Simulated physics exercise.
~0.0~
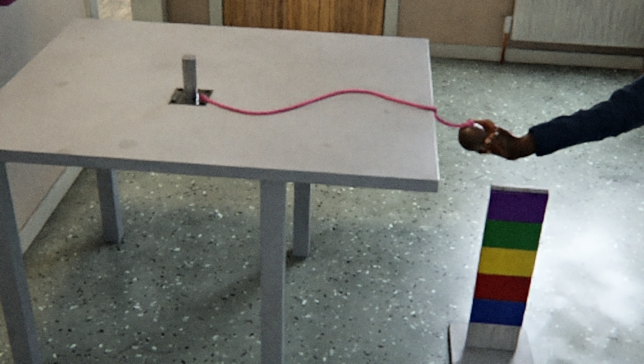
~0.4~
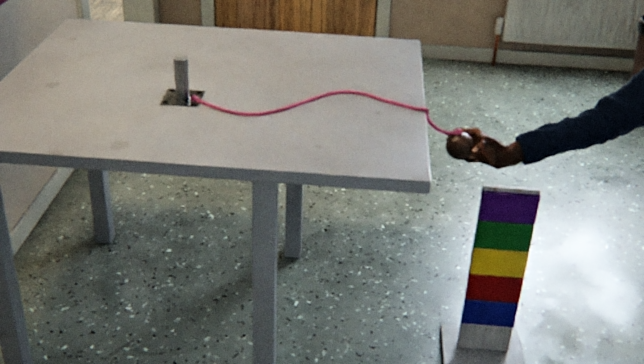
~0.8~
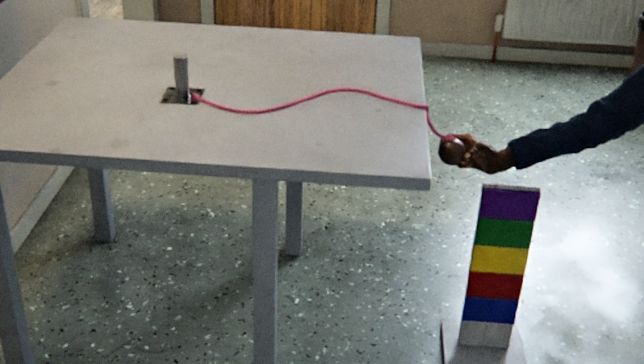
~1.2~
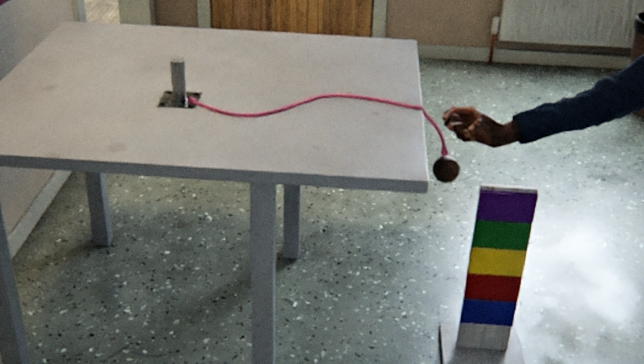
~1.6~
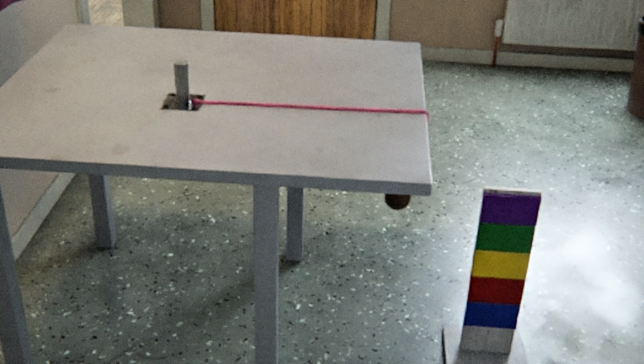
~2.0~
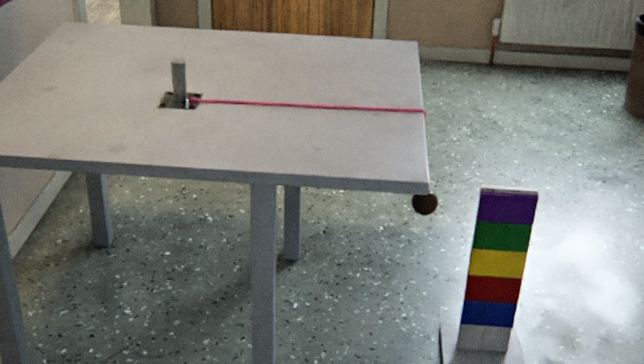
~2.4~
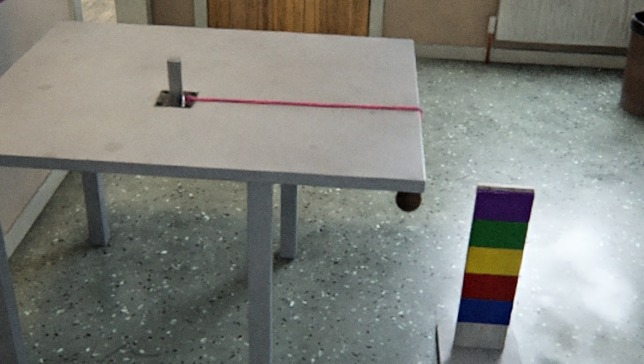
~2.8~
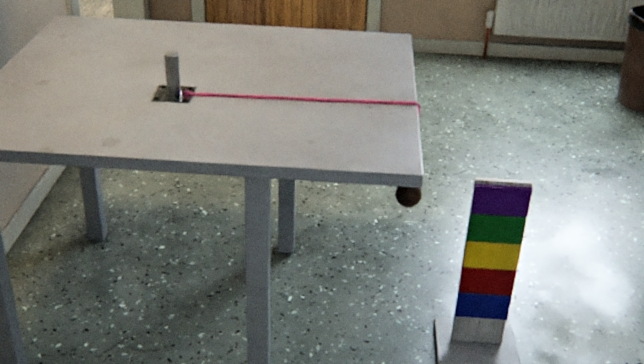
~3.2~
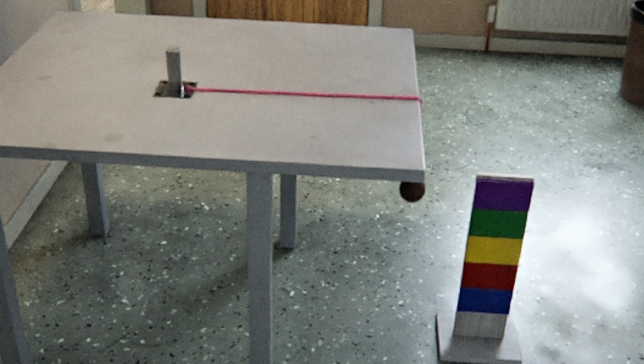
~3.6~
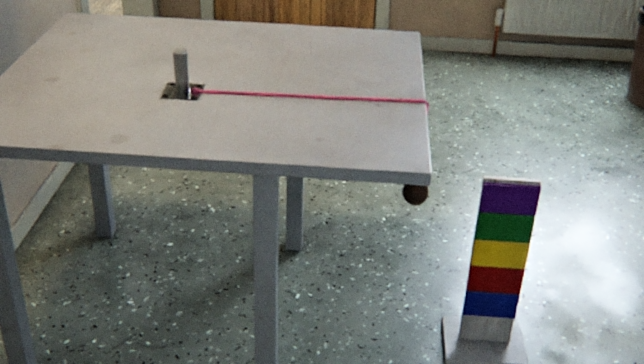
Over a table edge, a hand releases a brown ball on a pink cord, which swings and hangs level with purple.
